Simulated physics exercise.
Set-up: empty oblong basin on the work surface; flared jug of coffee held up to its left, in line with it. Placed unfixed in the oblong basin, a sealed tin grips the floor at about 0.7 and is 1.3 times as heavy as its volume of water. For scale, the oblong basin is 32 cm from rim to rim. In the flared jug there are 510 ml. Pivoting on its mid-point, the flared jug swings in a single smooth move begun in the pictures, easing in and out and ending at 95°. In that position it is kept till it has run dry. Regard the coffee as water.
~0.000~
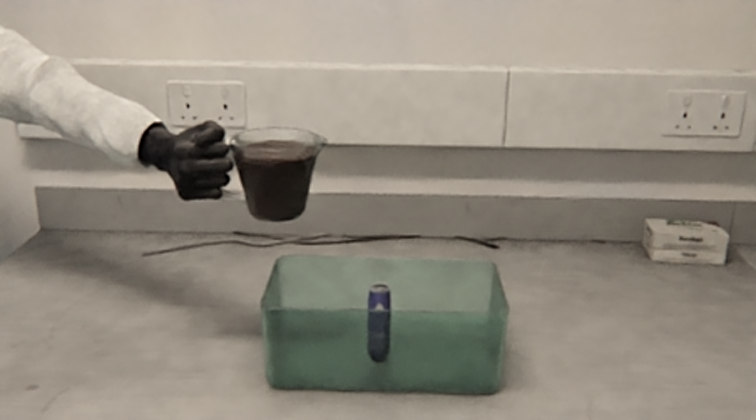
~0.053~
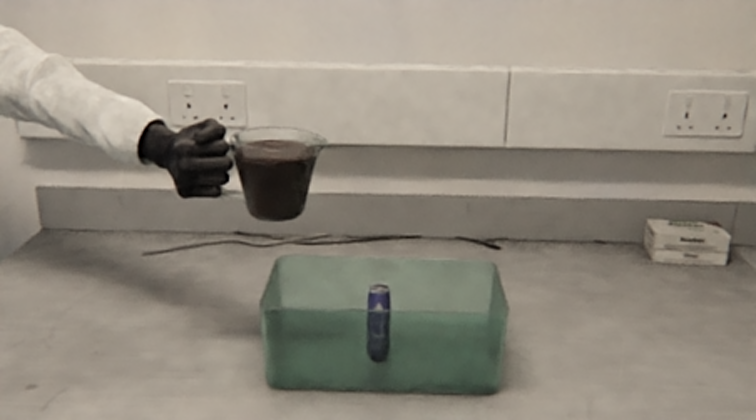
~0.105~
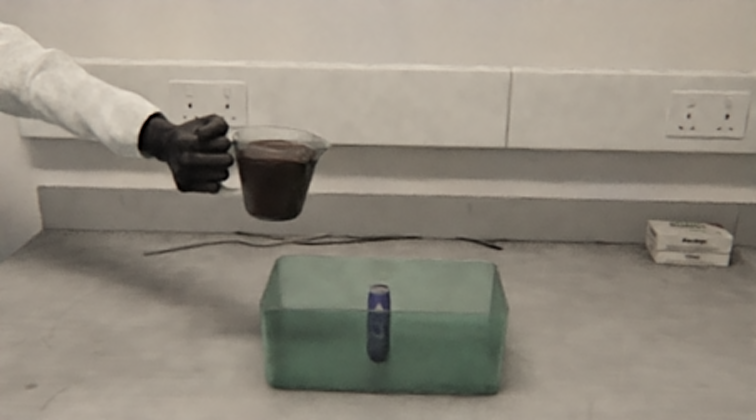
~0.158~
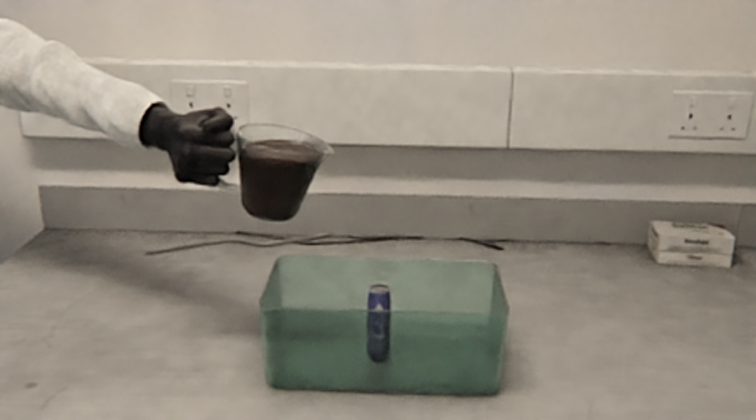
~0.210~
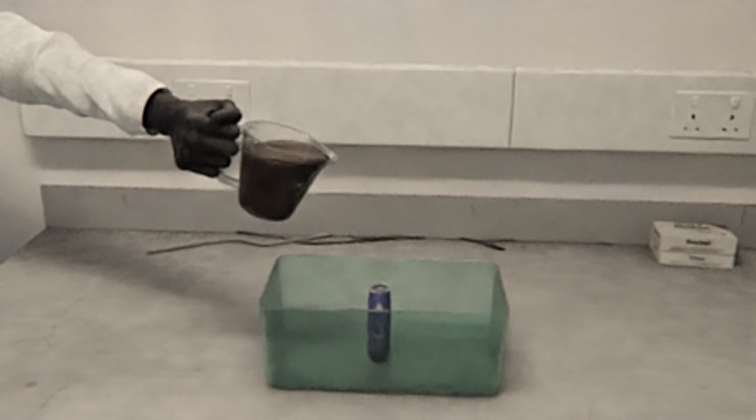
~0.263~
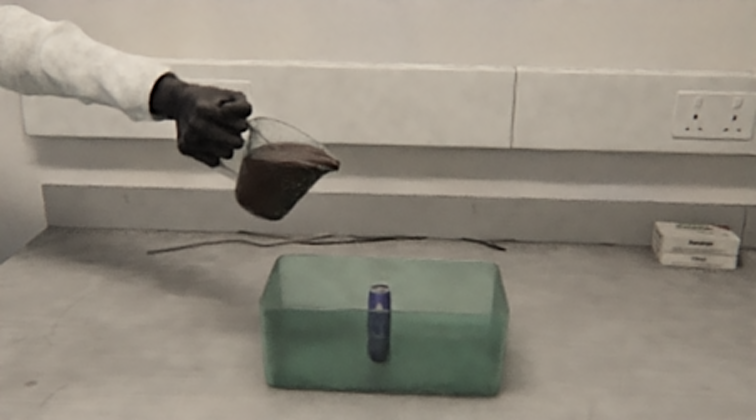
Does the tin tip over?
Most probably it will lose its balance.
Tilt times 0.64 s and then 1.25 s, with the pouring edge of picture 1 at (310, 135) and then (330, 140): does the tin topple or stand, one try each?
Trial 1 - tin stays standing; trial 2 - tin stays standing.
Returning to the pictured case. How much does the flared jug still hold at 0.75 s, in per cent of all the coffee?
10 per cent or so.
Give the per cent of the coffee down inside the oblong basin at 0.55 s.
The basin holds roughly 20 in a hundred parts at that moment.
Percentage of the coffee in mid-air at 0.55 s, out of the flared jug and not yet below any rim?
Roughly 30 percent.
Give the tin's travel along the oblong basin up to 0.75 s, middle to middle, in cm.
Centre to centre, close to 0 cm.
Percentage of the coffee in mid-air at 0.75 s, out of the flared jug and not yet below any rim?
In-air share: About 16 %.
Then, 0.55 s in, the tilt is 83° and 50 per cent is still to pour; the tin stands where it began.
Then, 0.75 s in, the tilt is 95° and 10 per cent is still to pour; the tin stands where it began.
Then, 0.97 s in, the tilt is 95° and 1 per cent is still to pour; the tin leans 57°.
Then, 1.21 s in, the tilt is 95° and 0 per cent is still to pour; the tin lies on its side.
Finally, the tin lies on its side.
